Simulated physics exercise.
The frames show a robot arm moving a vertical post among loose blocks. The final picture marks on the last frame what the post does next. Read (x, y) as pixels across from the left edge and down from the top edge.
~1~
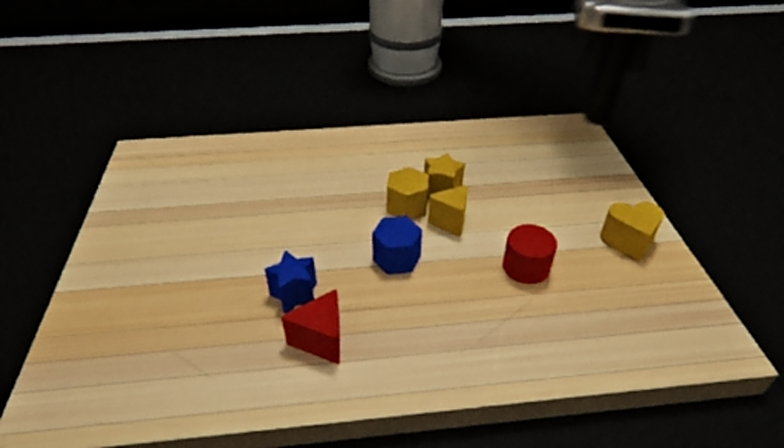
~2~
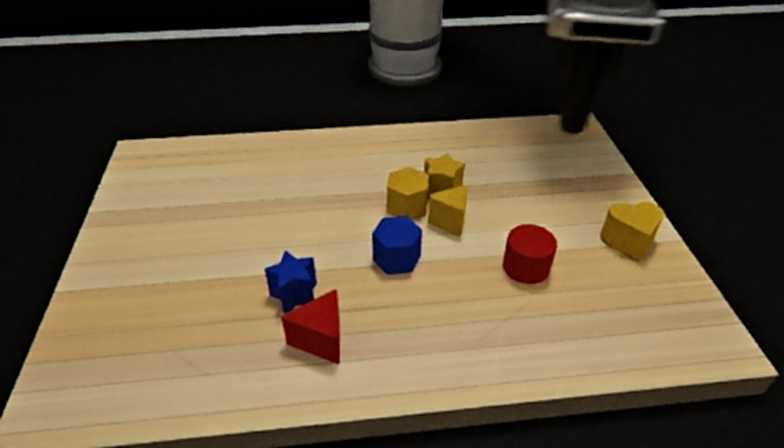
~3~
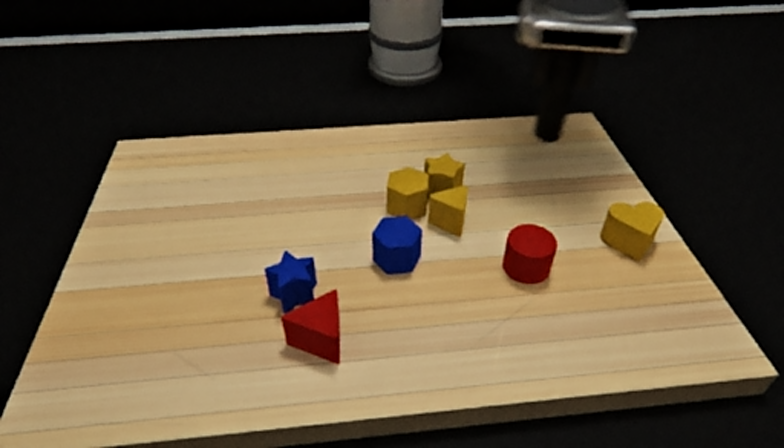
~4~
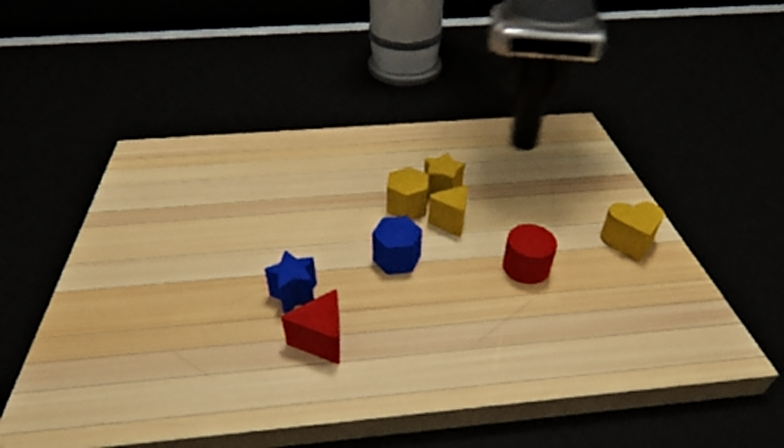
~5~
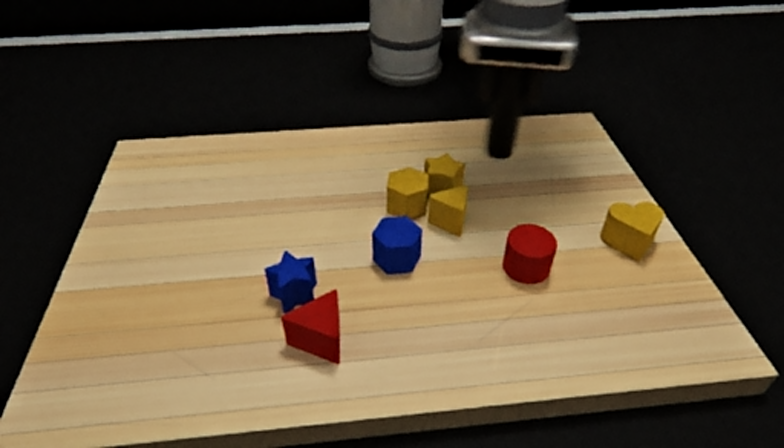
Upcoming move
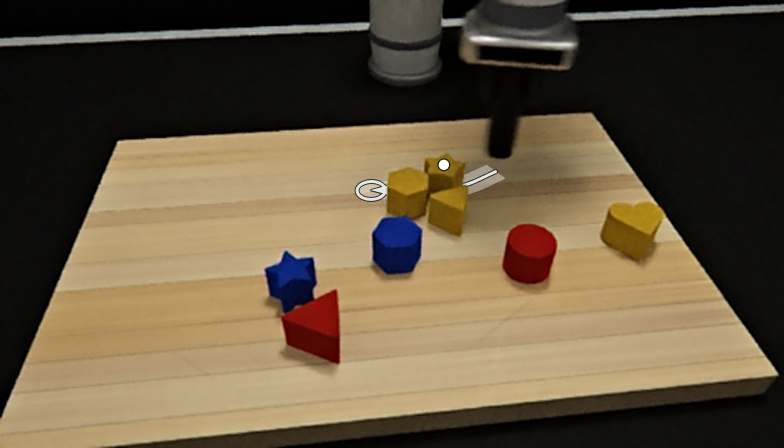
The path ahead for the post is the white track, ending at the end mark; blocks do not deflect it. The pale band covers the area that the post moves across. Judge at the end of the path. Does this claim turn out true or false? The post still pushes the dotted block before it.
Verdict: True.
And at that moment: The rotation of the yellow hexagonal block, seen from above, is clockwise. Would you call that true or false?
False.
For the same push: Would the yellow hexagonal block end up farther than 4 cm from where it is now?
Yes, that is what happens.
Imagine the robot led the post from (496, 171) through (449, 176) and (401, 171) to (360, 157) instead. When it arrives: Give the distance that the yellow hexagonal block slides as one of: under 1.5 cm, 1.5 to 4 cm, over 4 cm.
It goes under 1.5 cm.
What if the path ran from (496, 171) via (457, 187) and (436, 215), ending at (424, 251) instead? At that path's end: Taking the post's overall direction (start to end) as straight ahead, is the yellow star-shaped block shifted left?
Final answer: No.
Drawn move, from (496, 171) by way of (461, 186) and (417, 189) to (371, 190); the dot is on the yellow star-shaped block.
What follows on the original path. One third of the way, post at (463, 167); yellow star-shaped block at (437, 166), turned 20° clockwise.
Two thirds of the way, post at (417, 171); yellow hexagonal block at (375, 192), turned 45° anticlockwise; yellow star-shaped block at (389, 170), turned 15° clockwise.
At the end, post at (371, 171); yellow hexagonal block at (353, 203), turned 85° anticlockwise; yellow star-shaped block at (344, 179), turned 20° anticlockwise; yellow triangular piece still.
